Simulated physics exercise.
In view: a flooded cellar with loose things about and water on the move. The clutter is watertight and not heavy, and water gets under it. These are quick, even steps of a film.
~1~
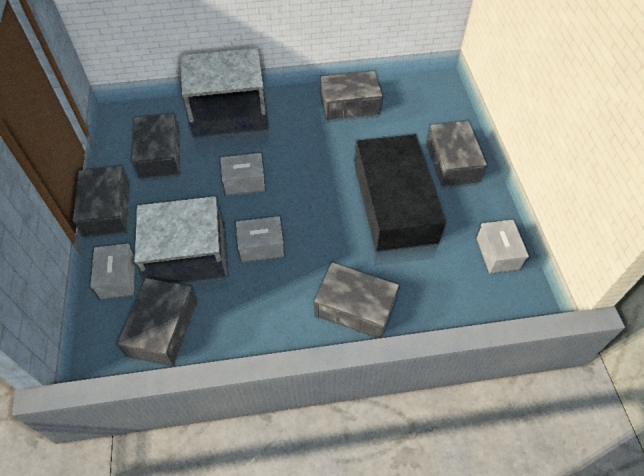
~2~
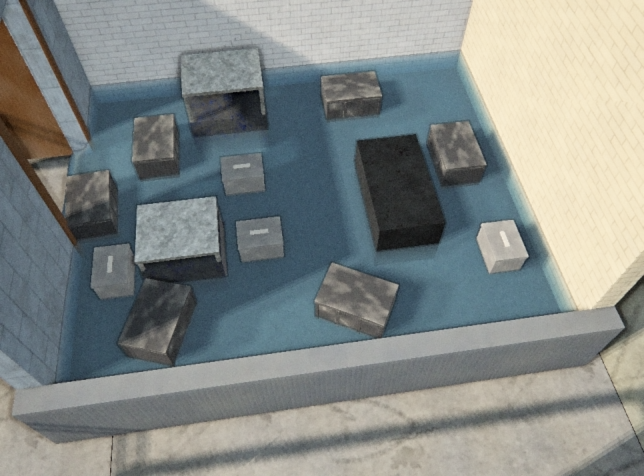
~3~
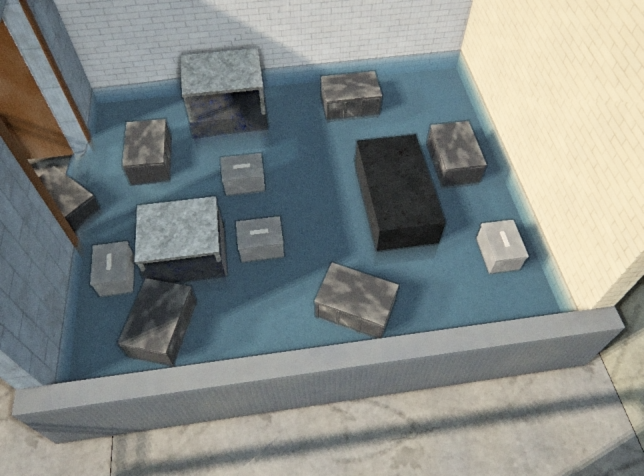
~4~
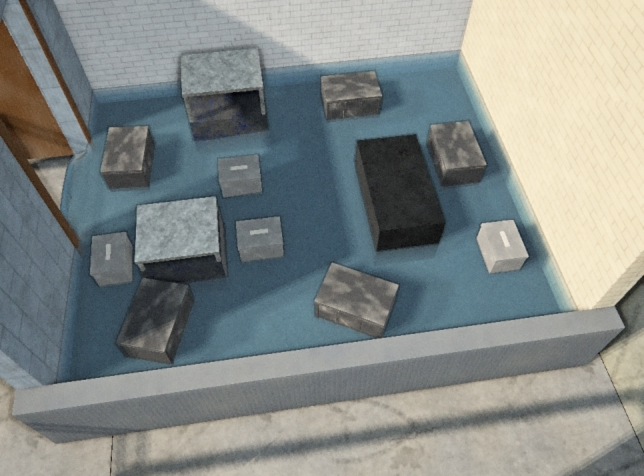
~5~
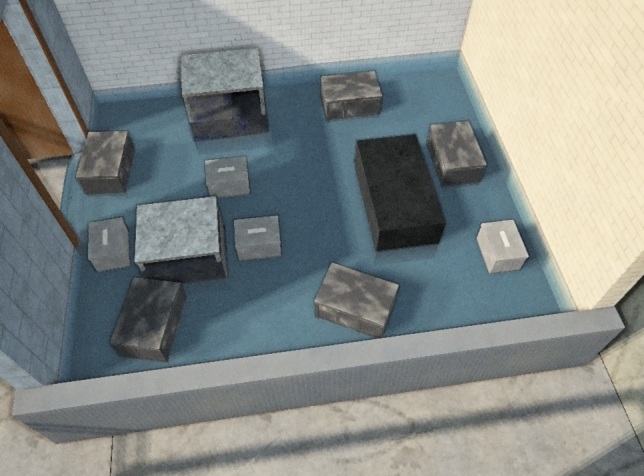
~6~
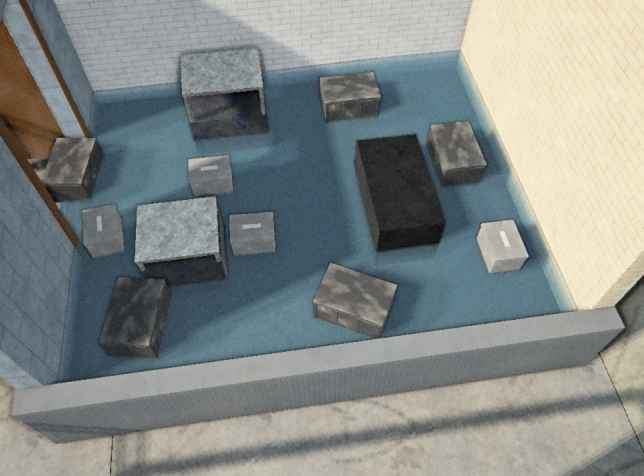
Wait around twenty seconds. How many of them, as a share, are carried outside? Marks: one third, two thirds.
It is at least two thirds.
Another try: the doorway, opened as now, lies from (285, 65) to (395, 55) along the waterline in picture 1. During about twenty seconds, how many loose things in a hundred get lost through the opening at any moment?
Close to 50 %.
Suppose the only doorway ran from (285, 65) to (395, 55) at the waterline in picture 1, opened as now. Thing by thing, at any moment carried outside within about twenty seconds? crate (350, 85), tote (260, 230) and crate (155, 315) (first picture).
In turn: Washed out, carried outside, still in.
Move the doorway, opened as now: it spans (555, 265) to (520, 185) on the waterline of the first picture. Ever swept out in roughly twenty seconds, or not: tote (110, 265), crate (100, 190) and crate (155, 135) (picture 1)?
In that order: Stays, left behind, no.
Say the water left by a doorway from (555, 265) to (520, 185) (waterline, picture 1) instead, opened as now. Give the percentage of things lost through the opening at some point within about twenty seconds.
Close to 50 %.
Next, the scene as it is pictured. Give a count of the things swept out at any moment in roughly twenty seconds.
It comes to 7.
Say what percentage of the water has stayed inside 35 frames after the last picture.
Some 42 per cent.
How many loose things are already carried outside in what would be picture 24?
I count 6.
A moment on, 3 of 10 are out; 7 afloat.
Next, 6 of 10 are out; 4 afloat.
Later, 7 of 10 are out; 3 afloat.
In the end, 7 of 10 are out; 3 afloat.
